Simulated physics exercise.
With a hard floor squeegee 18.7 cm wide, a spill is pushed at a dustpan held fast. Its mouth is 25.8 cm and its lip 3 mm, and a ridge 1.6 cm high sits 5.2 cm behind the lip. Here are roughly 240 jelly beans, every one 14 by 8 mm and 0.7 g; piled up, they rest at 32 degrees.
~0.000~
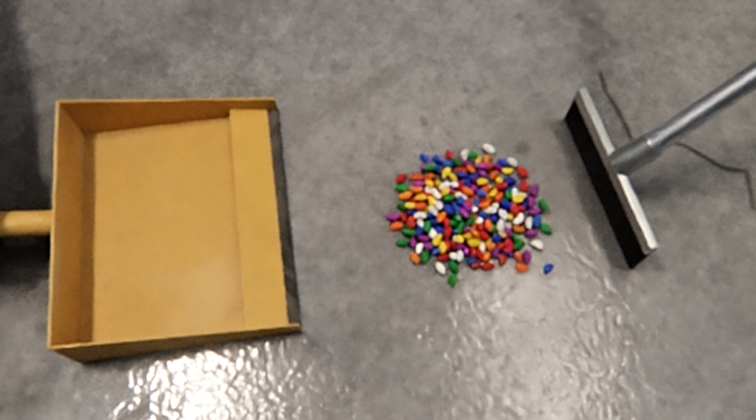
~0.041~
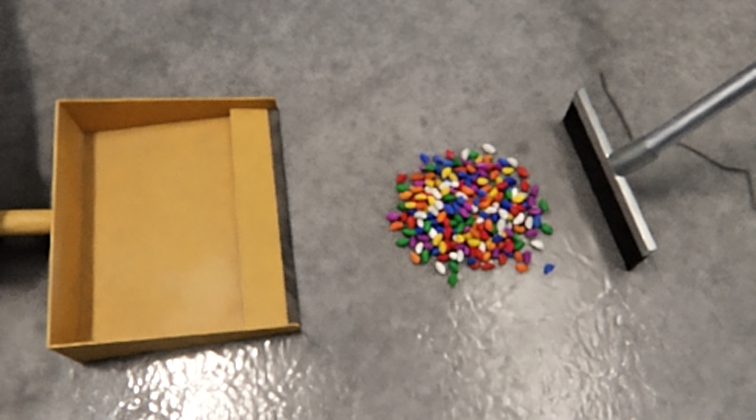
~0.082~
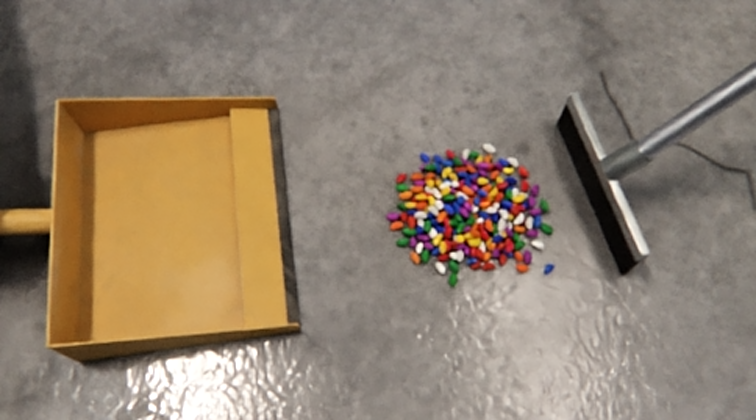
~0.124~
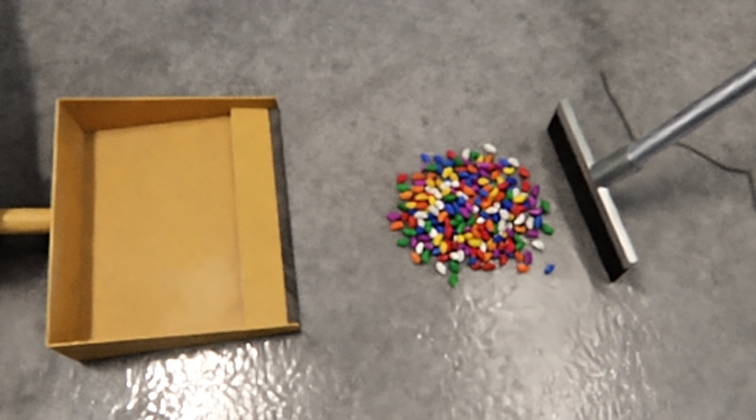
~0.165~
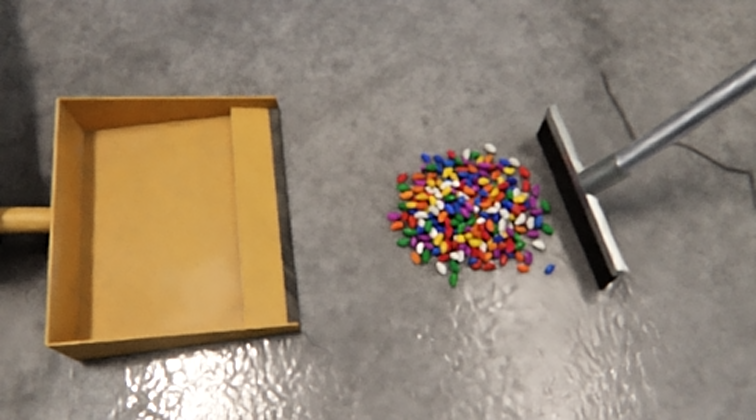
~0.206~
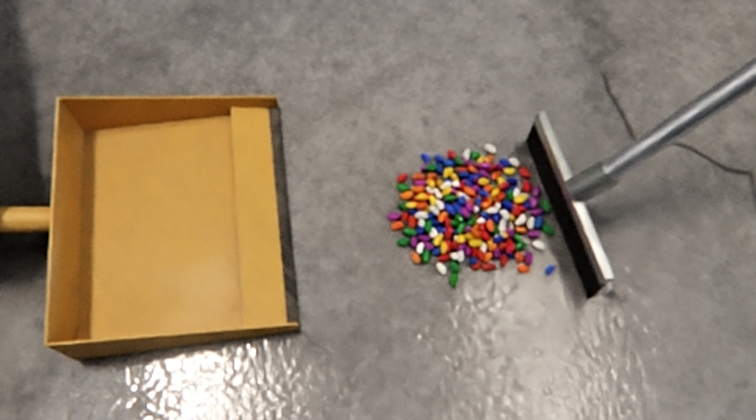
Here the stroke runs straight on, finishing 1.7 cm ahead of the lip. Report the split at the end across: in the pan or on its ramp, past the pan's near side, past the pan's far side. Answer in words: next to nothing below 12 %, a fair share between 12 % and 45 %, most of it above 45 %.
Pan - a fair share; near side - a fair share; far side - next to nothing.
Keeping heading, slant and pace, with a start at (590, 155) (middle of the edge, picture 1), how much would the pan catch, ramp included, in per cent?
Estimate: Near 25 %.
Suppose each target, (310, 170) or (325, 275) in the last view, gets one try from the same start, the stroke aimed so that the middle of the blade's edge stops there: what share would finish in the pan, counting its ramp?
Some 20 and 35 per cent.
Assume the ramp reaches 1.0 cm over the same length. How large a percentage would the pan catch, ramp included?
20 %.
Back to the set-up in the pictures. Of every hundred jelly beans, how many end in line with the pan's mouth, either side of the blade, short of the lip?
Around 55 in a hundred.
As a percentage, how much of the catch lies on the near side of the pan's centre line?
I'd put it near 100 per cent.
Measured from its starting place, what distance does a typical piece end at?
About 20 cm.
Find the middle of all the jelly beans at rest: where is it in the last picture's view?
I'd say roughly (305, 281).
Then, at 0.57 s, middle of the blade 16 cm from the lip; 0 % over the lip, far side 0 %, near side 5 %.
After 0.81 s, middle of the blade 8 cm from the lip; 0 % over the lip, far side 0 %, near side 20 %.
After 1.16 s, middle of the blade 3 cm from the lip; 20 % over the lip, far side 0 %, near side 25 %.
In the end, at 2.3 s, pan 20 %, near side 25 %, far side 0 %, in front of the lip or behind the blade 55 %.
